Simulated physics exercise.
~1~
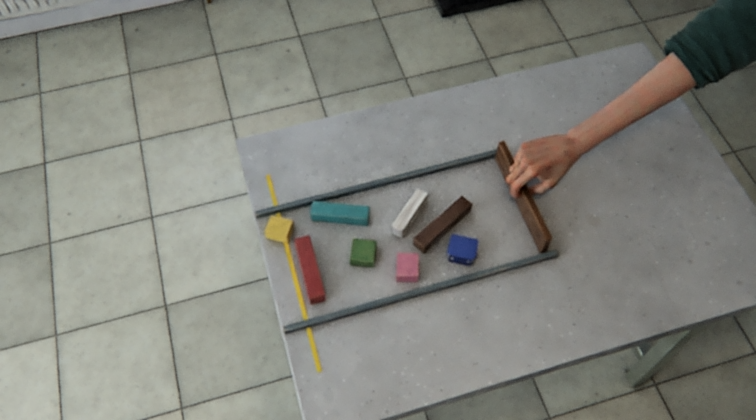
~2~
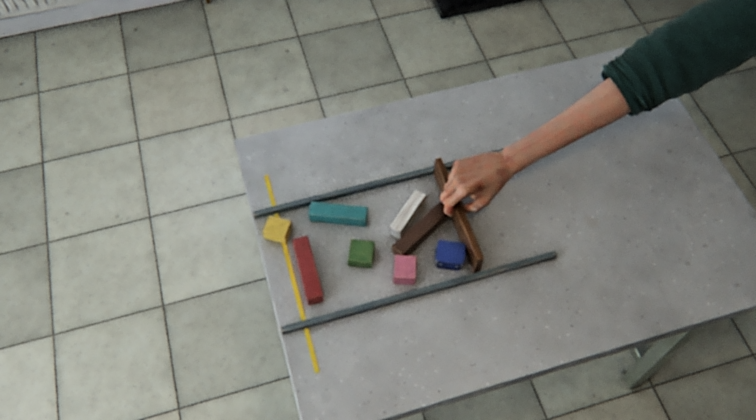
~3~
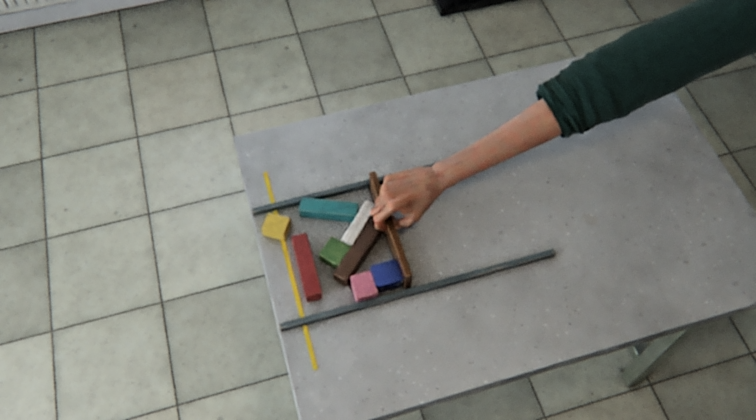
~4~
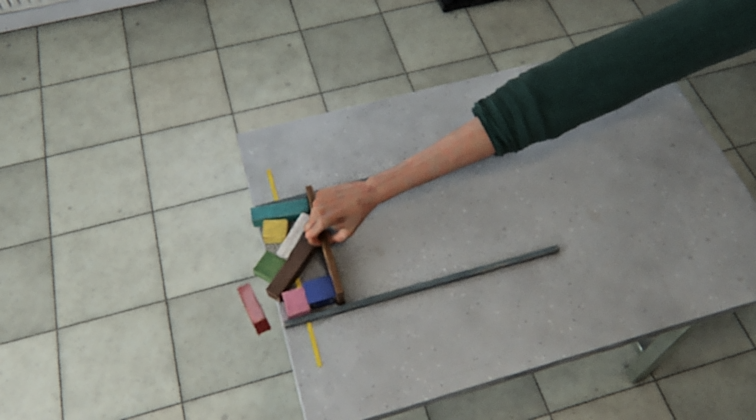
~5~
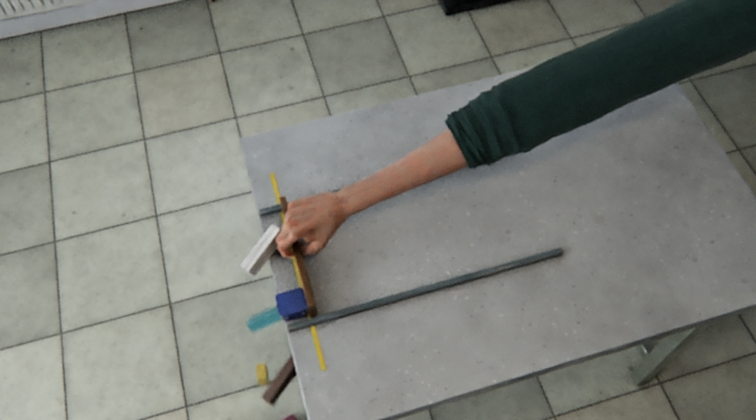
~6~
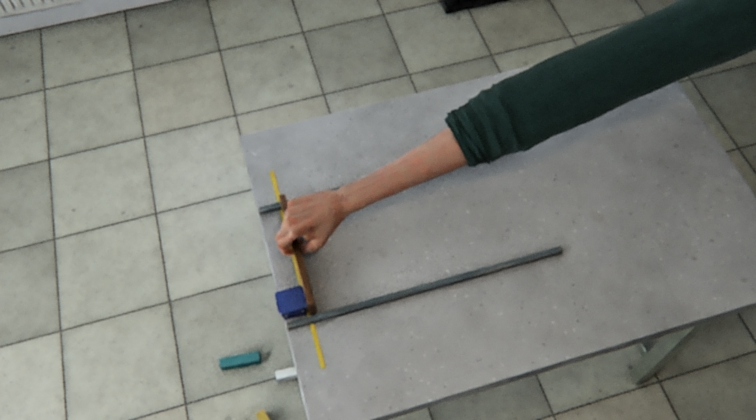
In this clip, a hand slides a brown wooden board leftward between two rails, sweeping colourful blocks and bars together towards a tabletop's edge. Most tumble off, and the board stops at the yellow tape with the blue block still perched beside it at the edge.
